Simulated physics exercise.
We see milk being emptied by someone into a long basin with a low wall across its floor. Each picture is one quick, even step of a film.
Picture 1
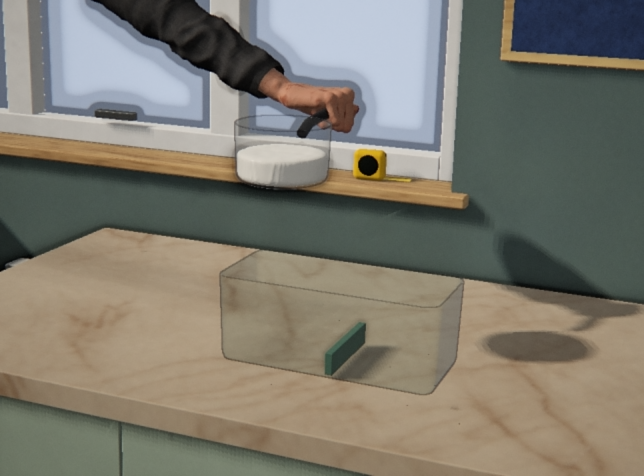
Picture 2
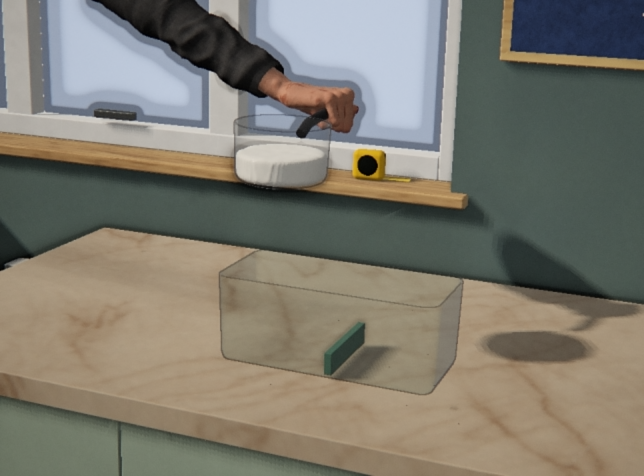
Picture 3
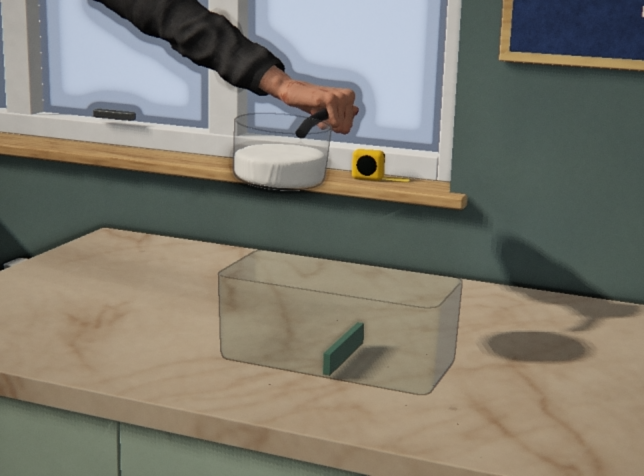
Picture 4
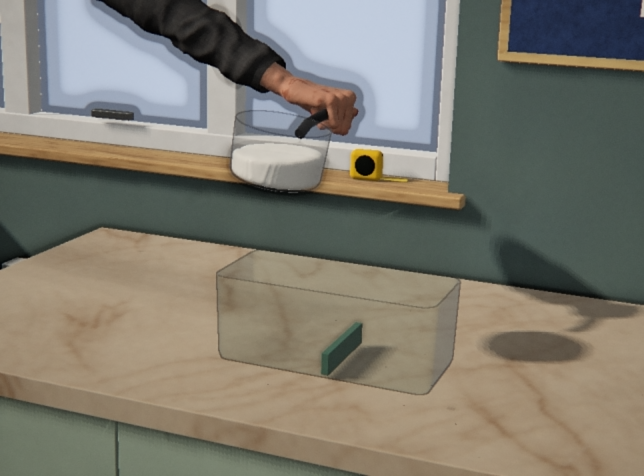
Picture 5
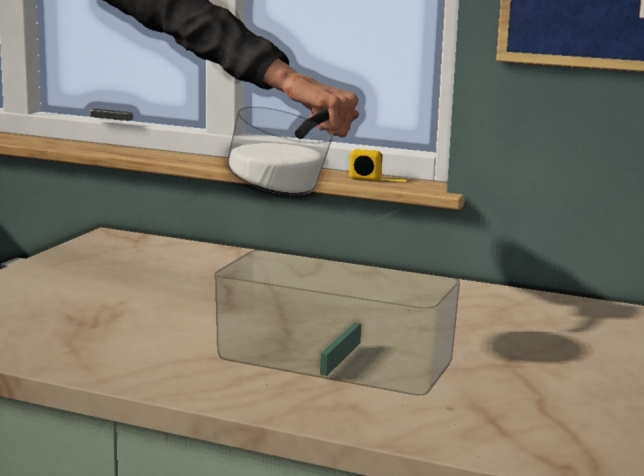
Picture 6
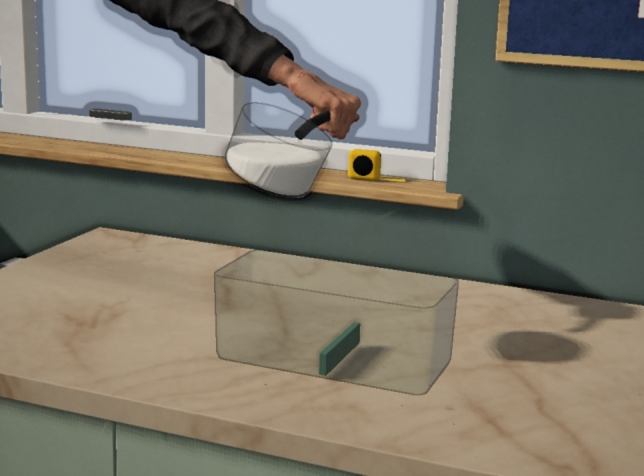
A hand gradually tilts a clear jug of milk above a long, see-through basin.
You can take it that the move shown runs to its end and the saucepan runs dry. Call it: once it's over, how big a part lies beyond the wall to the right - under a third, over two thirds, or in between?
Over two thirds.
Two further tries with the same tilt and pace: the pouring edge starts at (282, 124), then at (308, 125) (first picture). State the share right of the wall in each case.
It comes out at around 10 percent and then around 35 percent.
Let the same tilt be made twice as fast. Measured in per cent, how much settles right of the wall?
It comes to around 70 per cent.
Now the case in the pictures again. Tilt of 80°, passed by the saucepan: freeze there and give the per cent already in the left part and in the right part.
Left 0 %, right 0 %.
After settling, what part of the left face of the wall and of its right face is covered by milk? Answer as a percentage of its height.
Left 10 per cent, right 50.
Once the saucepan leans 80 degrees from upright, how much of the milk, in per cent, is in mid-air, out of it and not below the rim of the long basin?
Some 35 per cent, I'd say.
A moment on, the saucepan is tipped on its side and 61 per cent is still to pour, 1 is left of the wall and 2 right of it.
Next, the saucepan is tipped right over and 14 per cent is still to pour, 10 is left of the wall and 56 right of it.
Then the saucepan is tipped right over and 1 per cent is still to pour, 20 is left of the wall and 75 right of it.
Later the saucepan is tipped right over and 0 per cent is still to pour, 22 is left of the wall and 77 right of it.
Finally, 22 per cent lies left of the wall, 77 right of it and 1 outside.
